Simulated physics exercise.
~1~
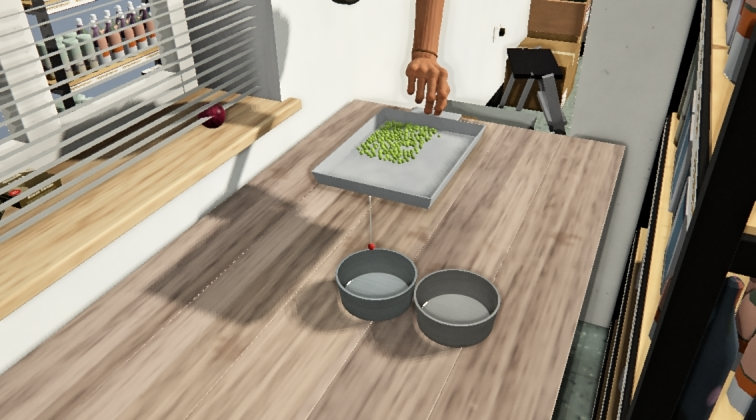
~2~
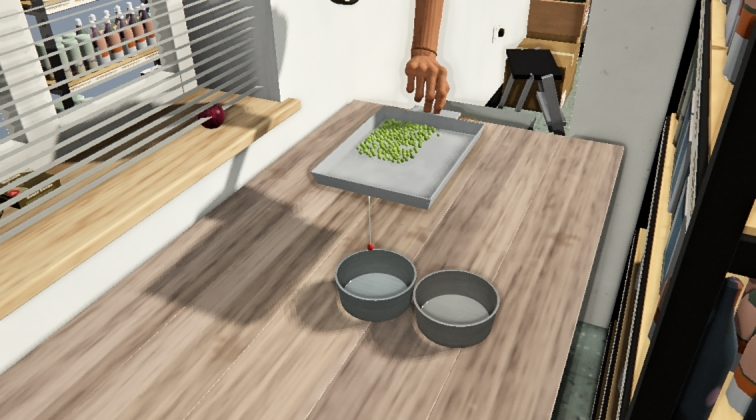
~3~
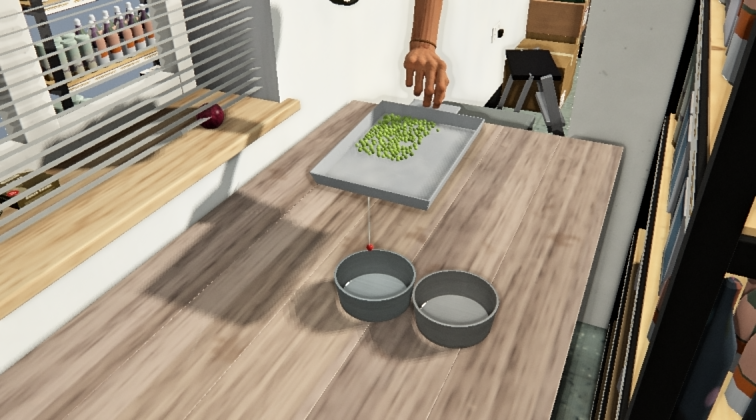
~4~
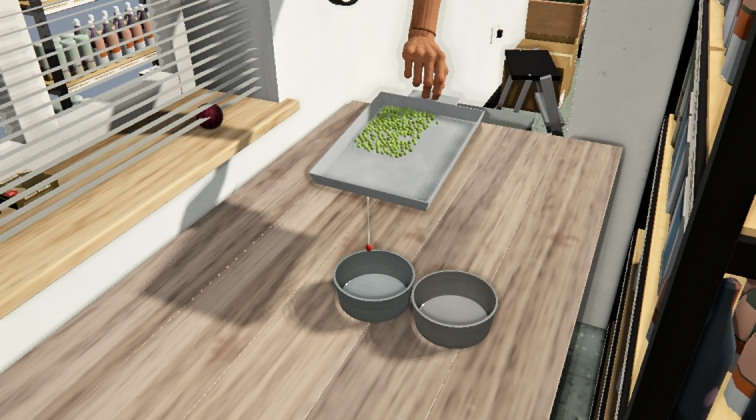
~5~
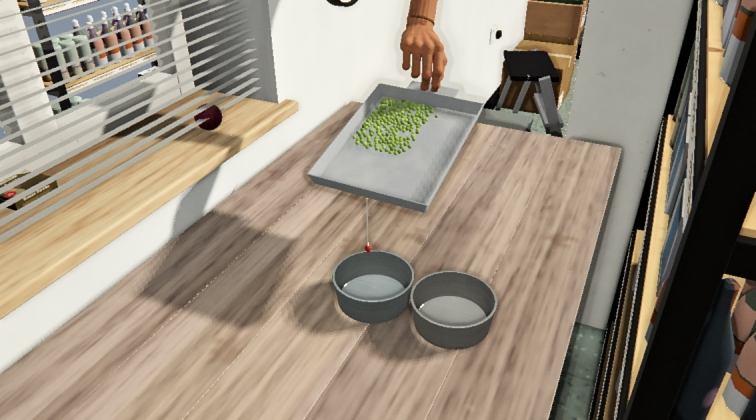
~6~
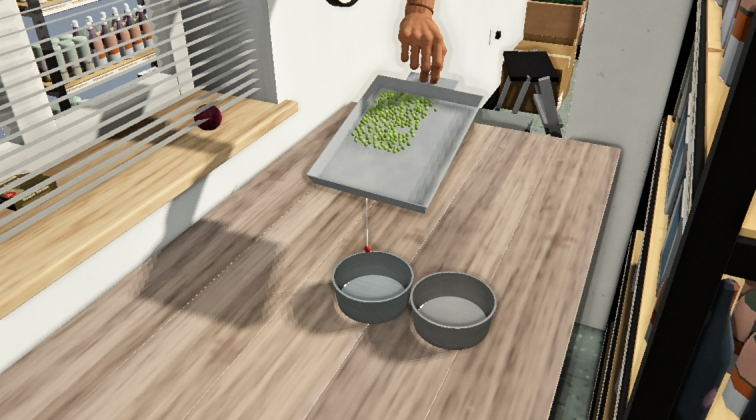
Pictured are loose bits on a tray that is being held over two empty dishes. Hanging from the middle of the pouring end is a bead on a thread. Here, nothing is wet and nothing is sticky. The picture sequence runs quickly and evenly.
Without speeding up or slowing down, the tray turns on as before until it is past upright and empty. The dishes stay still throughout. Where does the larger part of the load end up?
The larger part ends up in the left dish.
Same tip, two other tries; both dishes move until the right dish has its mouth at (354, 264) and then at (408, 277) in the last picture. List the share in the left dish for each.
Roughly 0 per cent, and 20 per cent.
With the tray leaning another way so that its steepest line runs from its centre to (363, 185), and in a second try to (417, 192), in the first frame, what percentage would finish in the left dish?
The share is 0 per cent in the first and 10 per cent in the second.
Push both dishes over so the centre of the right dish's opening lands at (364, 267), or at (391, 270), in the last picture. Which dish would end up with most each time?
Case one: The dish at right. Case two: The dish at right.
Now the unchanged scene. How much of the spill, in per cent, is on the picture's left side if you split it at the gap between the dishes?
70 in a hundred, roughly.
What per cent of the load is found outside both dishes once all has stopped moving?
It comes to 10 per cent or so.
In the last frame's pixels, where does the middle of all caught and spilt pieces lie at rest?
The centre ends up roughly at (374, 303).
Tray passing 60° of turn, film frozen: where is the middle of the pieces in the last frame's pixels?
The load's middle is around (376, 198).
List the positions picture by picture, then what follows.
In the first frame, corners of the pouring end at (317, 170) and (429, 196), level; middle of the load at (398, 140), dried peas; left dish at (359, 307); right dish at (442, 333); bead on its thread at (371, 247).
In the second frame, corners of the pouring end at (317, 171) and (428, 196), level; middle of the load at (398, 139).
In the third frame, corners of the pouring end at (316, 171) and (427, 198), tipped barely, lowest at the right corner; middle of the load at (397, 135).
In the fourth frame, corners of the pouring end at (314, 171) and (426, 199), tipped a little, lowest at the right corner; middle of the load at (396, 129).
In the fifth frame, corners of the pouring end at (313, 172) and (425, 201), tipped a little, lowest at the right corner; middle of the load at (395, 123).
In the sixth frame, corners of the pouring end at (312, 173) and (424, 203), tipped clearly, lowest at the right corner; middle of the load at (393, 118); left dish at (355, 309); right dish at (438, 335).
Soon after the last picture, tray tipped steeply; most on the tray; a stray few in the right dish; a small part in the left dish; a small part in the air.
A little later, tray tipped right over; about half on the tray; a stray few in the right dish; about a quarter in the left dish; a small part outside both; about a quarter in the air.
Later still, tray tipped past a quarter turn; a small part in the right dish; most in the left dish; a small part outside both.
At rest, tray tipped past a quarter turn; a small part in the right dish; most in the left dish; a small part outside both.
